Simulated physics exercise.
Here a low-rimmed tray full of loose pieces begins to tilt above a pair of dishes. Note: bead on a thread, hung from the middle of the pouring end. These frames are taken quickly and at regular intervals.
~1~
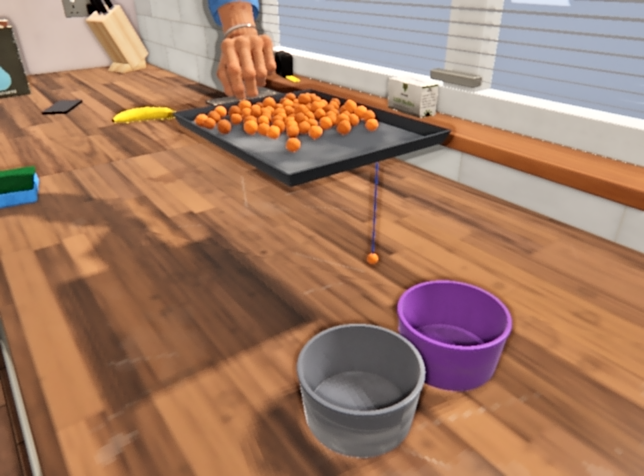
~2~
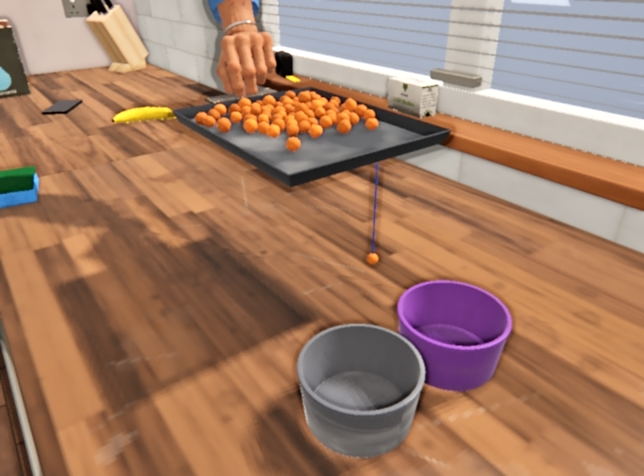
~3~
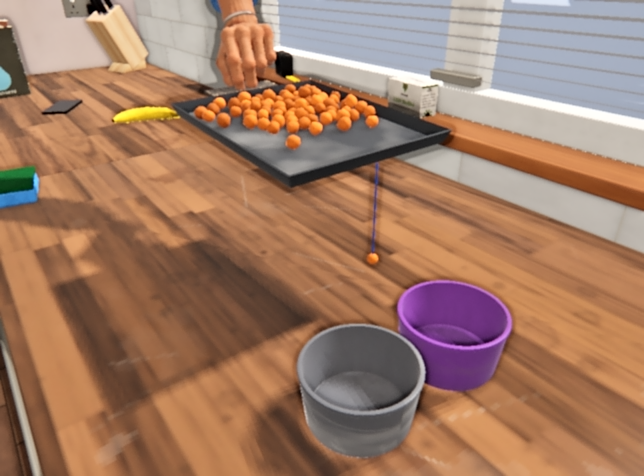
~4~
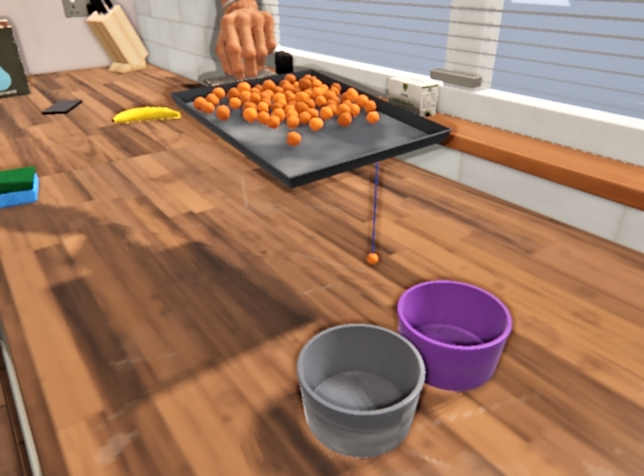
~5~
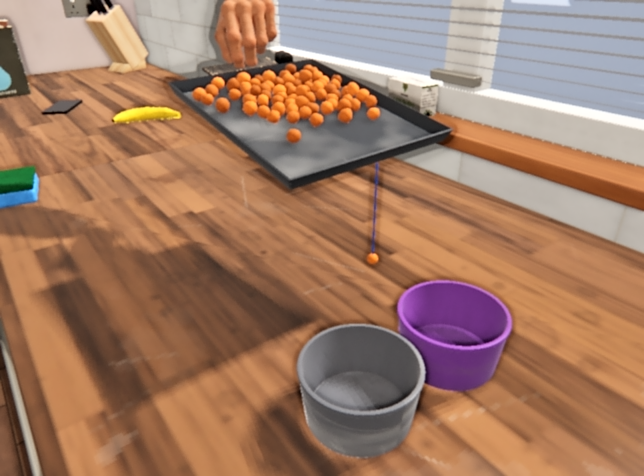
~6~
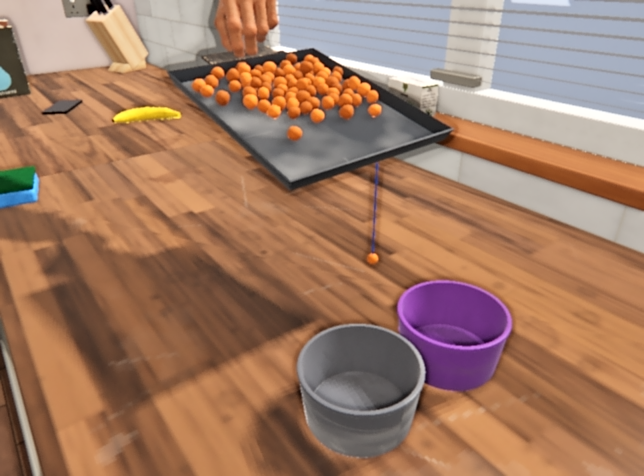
Kitchen counter, a hand slowly raising the far end of a dark tray of orange balls near grey and purple bowls.
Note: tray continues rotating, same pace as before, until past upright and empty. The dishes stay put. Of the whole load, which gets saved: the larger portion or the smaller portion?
The smaller portion.
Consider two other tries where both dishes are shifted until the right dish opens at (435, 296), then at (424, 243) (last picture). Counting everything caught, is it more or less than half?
At the first place most of it, at the second less than half.
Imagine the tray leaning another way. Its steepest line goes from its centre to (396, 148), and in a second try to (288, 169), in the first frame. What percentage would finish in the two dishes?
Well, 0 percent for one and then 0 percent for the other.
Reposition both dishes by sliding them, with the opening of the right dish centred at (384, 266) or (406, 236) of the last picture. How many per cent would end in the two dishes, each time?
Close to 30 in a hundred, then close to 0 in a hundred.
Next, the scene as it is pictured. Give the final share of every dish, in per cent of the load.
Estimate - left dish 10 percent, right dish 10 percent.
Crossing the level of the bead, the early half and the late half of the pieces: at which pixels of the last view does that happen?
The leading part at (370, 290), the rest of it at (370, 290).
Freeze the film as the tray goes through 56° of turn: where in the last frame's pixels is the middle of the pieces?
The middle of the load sits near (351, 151).
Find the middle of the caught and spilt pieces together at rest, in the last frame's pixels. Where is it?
(372, 342).
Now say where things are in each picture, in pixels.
Corners of the pouring end at (290, 171) and (444, 130), level; middle of the load at (293, 115), coated peanuts; left dish at (402, 423); right dish at (494, 359); bead on its thread at (372, 259), in the first frame.
Corners of the pouring end at (290, 171) and (444, 130), level; middle of the load at (293, 113), in the second frame.
Corners of the pouring end at (291, 172) and (444, 129), tipped barely, lowest at the left corner; middle of the load at (293, 108), in the third frame.
Corners of the pouring end at (291, 173) and (445, 129), tipped a little, lowest at the left corner; middle of the load at (293, 101), in the fourth frame.
Corners of the pouring end at (291, 175) and (445, 128), tipped a little, lowest at the left corner; middle of the load at (293, 93), in the fifth frame.
Corners of the pouring end at (292, 176) and (446, 128), tipped a little, lowest at the left corner; middle of the load at (294, 86); left dish at (402, 423); right dish at (494, 359), in the sixth frame.
Soon, tray tipped steeply; about two thirds on the tray; a stray few in the left dish; a stray few in the right dish; about a quarter outside both; a small part in the air.
A while on, tray tipped right over; a stray few on the tray; a small part in the left dish; a small part in the right dish; about half outside both; about a quarter in the air.
Towards the end, tray tipped past a quarter turn; a small part in the left dish; a small part in the right dish; most outside both.
Finally, tray tipped past a quarter turn; a small part in the left dish; a small part in the right dish; most outside both.
